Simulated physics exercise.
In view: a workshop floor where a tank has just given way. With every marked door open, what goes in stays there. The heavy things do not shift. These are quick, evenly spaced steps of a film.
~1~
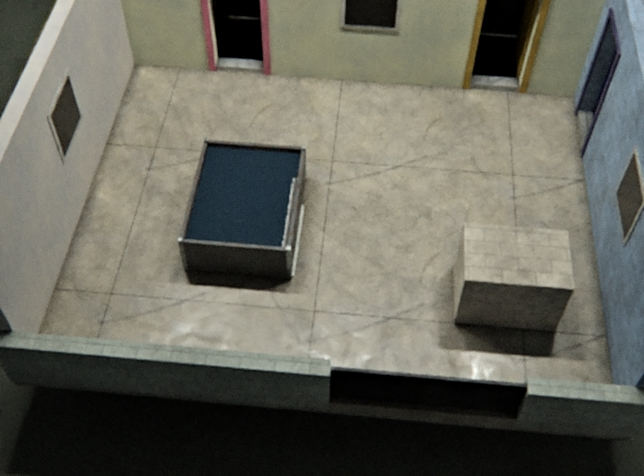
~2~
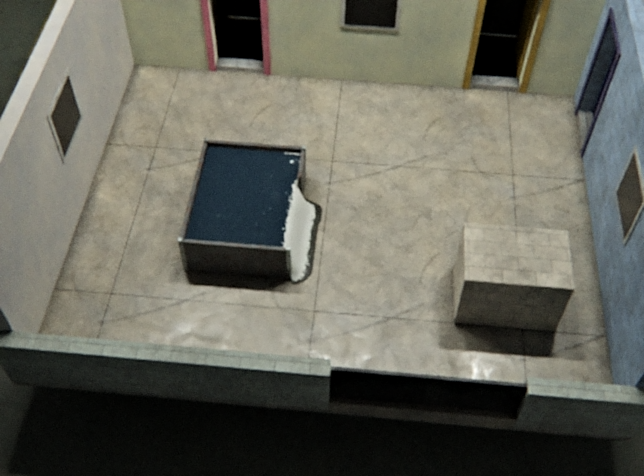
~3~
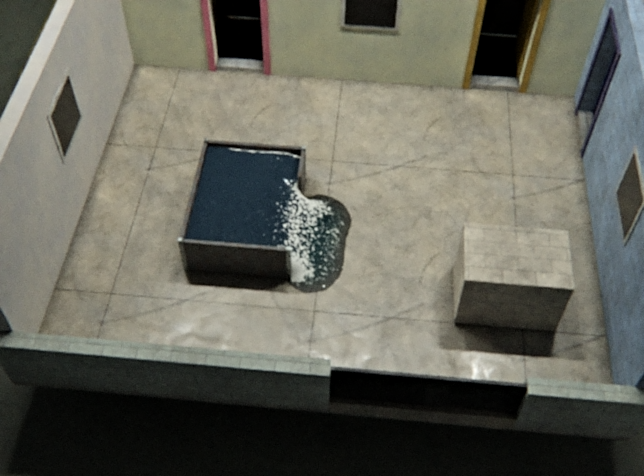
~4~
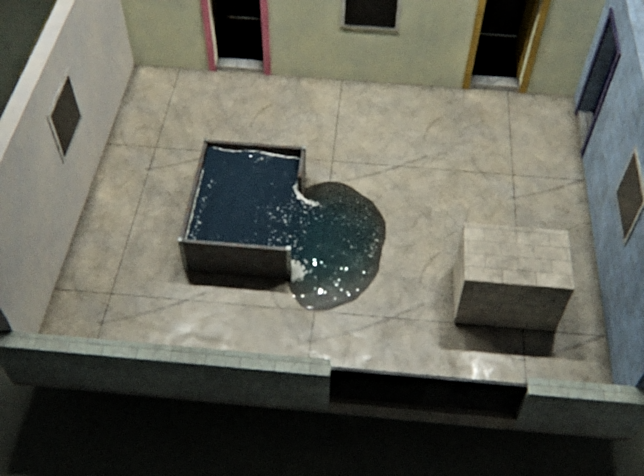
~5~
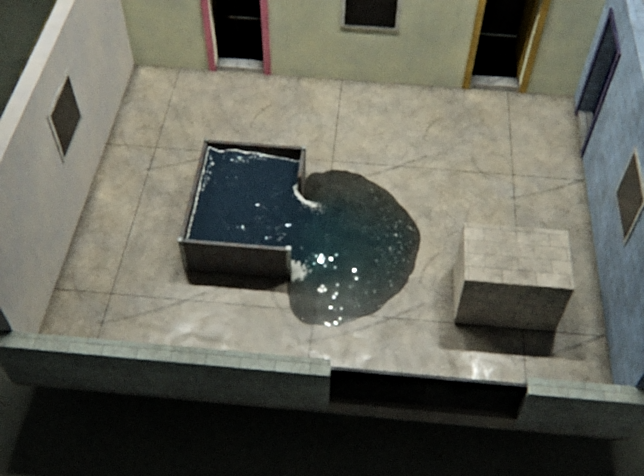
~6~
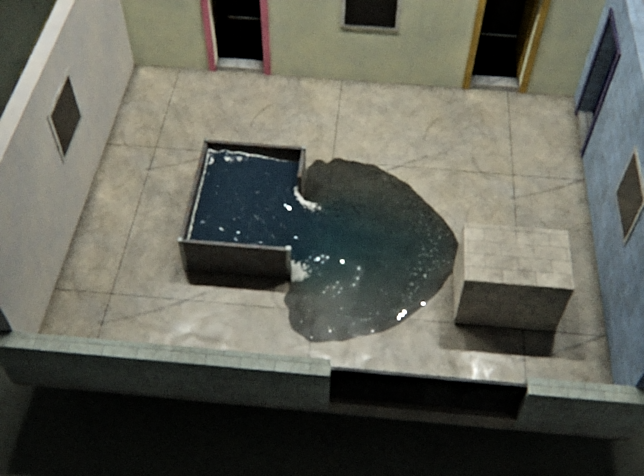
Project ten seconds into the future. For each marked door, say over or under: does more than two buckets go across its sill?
At the end, most likely the blue door will not exceed two buckets. Most likely the pink door will not exceed two buckets. Most likely the yellow door will not exceed two buckets.
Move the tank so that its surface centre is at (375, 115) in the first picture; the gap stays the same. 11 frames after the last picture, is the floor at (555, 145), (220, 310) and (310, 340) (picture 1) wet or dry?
First spot gets drenched, second spot stays unwetted, third spot stays unwetted.
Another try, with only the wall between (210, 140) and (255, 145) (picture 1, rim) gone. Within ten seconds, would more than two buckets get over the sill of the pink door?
Outcome - pink door: Above threshold.
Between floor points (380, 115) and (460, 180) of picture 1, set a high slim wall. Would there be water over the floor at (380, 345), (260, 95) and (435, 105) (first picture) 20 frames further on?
Submerged, untouched, untouched.
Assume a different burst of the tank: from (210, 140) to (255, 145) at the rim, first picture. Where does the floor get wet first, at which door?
Call it the pink one.
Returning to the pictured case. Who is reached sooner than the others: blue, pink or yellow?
I'd go with the door marked blue.
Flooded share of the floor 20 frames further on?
My estimate is roughly 45 percent.
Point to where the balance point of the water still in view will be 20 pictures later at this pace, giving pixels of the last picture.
About (424, 251) in the last view.
A moment on, water covers 25 % of the floor; the blue door not reached, the pink door not reached, the yellow door not reached.
Next, water covers 35 % of the floor; the blue door not reached, the pink door not reached, the yellow door not reached.
Then, water covers 45 % of the floor; the blue door wet at the sill, nothing in, the pink door not reached, the yellow door wet at the sill, nothing in.
Later, water covers 60 % of the floor; the blue door wet at the sill, nothing in, the pink door not reached, the yellow door wet at the sill, nothing in.
In the end, water covers 90 % of the floor; the blue door wet at the sill, nothing in, the pink door wet at the sill, nothing in, the yellow door wet at the sill, nothing in.
